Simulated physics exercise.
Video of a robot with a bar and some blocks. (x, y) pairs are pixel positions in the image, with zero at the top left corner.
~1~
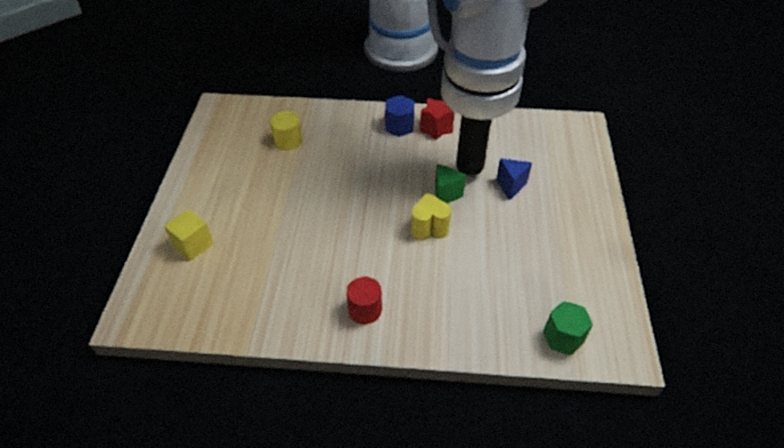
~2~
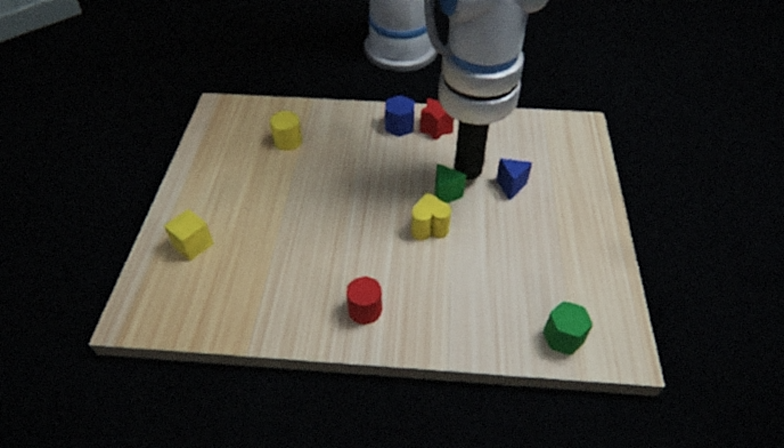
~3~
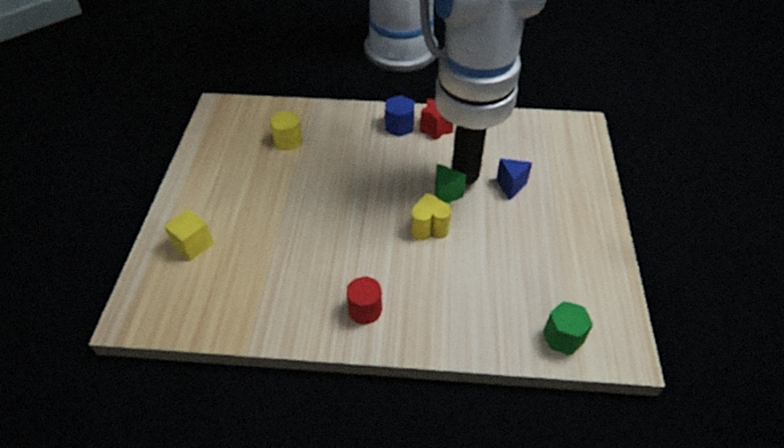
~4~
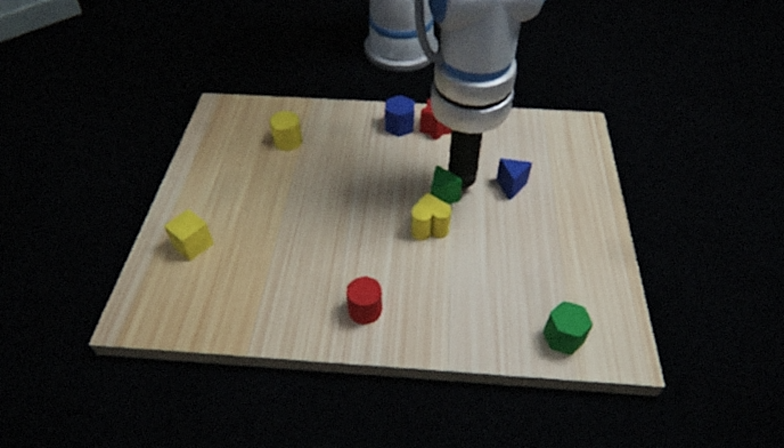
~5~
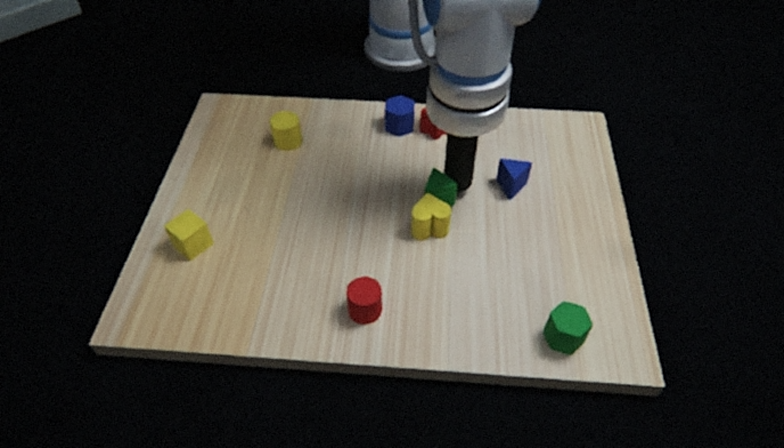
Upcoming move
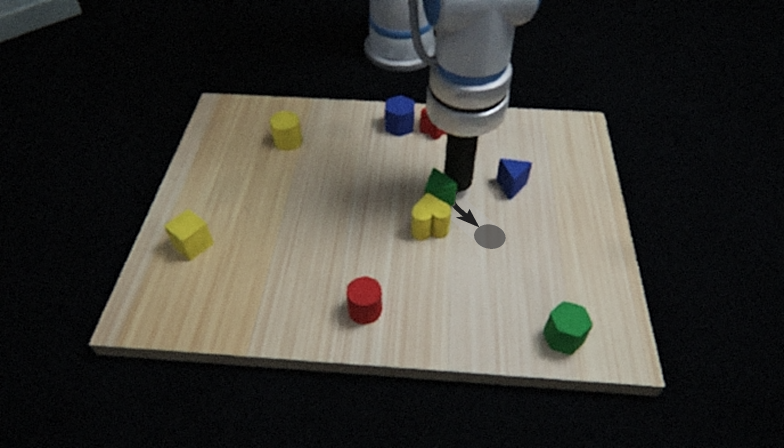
A robot arm with a dark bar moves slightly left and toward the viewer over a wooden board of colourful blocks, approaching a green triangle. The bar then nudges the triangle a short way left and forward, closer to the yellow heart block, while the other blocks stay in place.
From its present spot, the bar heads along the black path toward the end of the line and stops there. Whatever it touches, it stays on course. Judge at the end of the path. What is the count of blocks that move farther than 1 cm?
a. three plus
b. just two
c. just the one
c.
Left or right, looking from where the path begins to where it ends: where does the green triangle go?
Side: Right.
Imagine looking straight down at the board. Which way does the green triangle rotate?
From overhead, clockwise.
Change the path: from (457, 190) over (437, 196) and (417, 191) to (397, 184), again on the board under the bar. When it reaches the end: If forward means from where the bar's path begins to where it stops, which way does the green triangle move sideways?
It moves off to the left.
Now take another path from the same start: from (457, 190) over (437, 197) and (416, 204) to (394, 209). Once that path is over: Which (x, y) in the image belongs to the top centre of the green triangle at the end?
The answer is (378, 205).
The drawn path runs from (457, 190) over (456, 207) and (472, 221) to (490, 236).
On the path given first. Halfway along, bar (466, 207); green triangle (431, 187), turned 30° clockwise.
At the end, bar (491, 229); yellow heart block not moved; green triangle (431, 187), turned 30° clockwise.
